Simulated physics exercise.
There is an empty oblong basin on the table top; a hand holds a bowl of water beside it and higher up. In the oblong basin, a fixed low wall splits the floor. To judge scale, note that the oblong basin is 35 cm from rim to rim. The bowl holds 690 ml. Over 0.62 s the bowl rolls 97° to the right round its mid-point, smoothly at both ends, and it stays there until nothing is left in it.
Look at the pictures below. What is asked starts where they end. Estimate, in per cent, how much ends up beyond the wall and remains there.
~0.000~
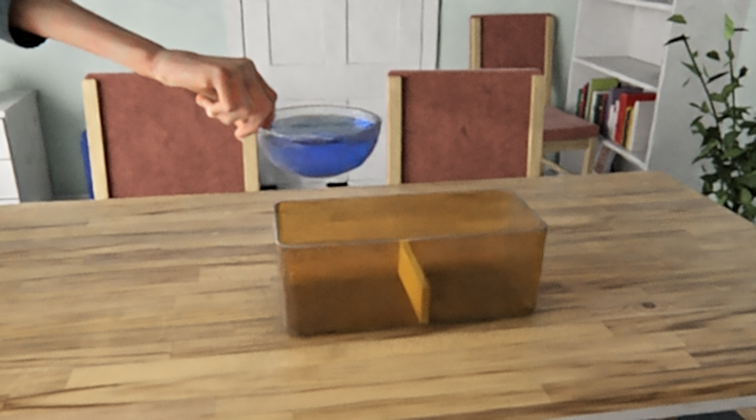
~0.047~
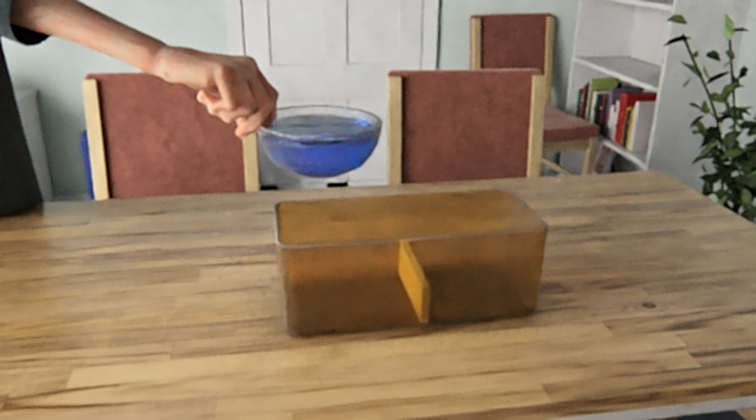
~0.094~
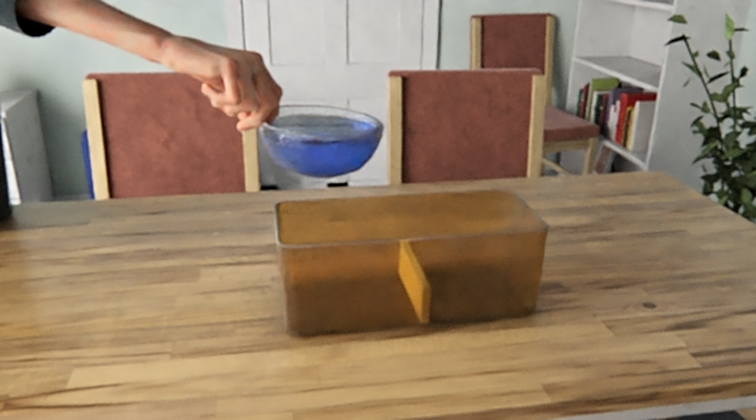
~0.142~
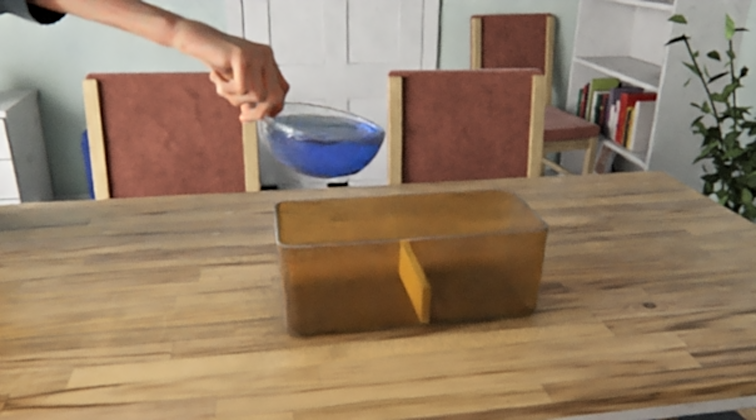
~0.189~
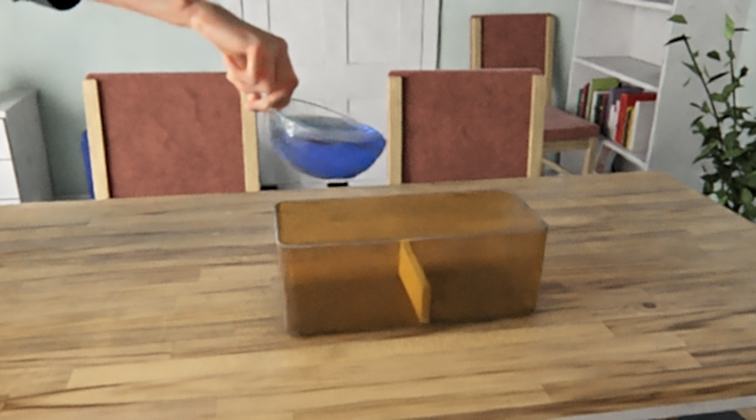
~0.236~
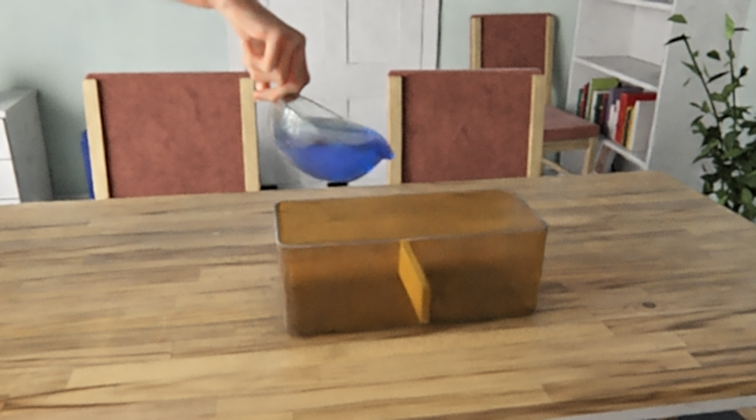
Roughly 49 % ends up beyond the wall.
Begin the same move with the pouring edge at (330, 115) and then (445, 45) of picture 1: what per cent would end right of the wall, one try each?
Near 10 in a hundred on the first go and near 85 in a hundred on the second.
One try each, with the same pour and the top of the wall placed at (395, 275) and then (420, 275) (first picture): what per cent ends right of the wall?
Roughly 75 per cent, then 40 per cent.
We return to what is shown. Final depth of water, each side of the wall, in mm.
Depths at rest: Left around 14 mm, right around 16 mm.
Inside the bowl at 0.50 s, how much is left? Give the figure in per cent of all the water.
12 %.
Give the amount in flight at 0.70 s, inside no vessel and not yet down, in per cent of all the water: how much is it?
It comes to some 2 percent of the total.
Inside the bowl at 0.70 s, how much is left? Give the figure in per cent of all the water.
About 0 per cent.
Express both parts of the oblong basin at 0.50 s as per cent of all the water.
About 26 left, 36 right.
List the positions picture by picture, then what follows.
In the first picture, tilt 0°; pouring edge (380, 120); surface from (258, 129) to (376, 125); the oblong basin's rim runs from (276, 224) to (529, 209); the wall's top is at (414, 263).
In the second picture, tilt 1°; pouring edge (380, 121); surface from (259, 128) to (377, 126).
In the third picture, tilt 5°; pouring edge (382, 125); surface from (262, 127) to (378, 128).
In the fourth picture, tilt 12°; pouring edge (383, 132); surface from (264, 124) to (380, 131).
In the fifth picture, tilt 21°; pouring edge (384, 142); surface from (267, 124) to (383, 136); 2 per cent is over the edge.
In the sixth picture, tilt 31°; pouring edge (382, 152); surface from (271, 126) to (376, 141); 8 per cent is over the edge.
Then, 0.50 s in, the tilt is 88° and 12 per cent is still to pour, 26 is left of the wall and 37 right of it.
Then, 0.70 s in, the tilt is 97° and 0 per cent is still to pour, 49 is left of the wall and 49 right of it.
Then, 0.90 s in, the tilt is 97° and 0 per cent is still to pour, 50 is left of the wall and 48 right of it.
Then, 1.12 s in, the tilt is 97° and 0 per cent is still to pour, 50 is left of the wall and 49 right of it.
Finally, 50 per cent lies left of the wall, 49 right of it and 1 outside.
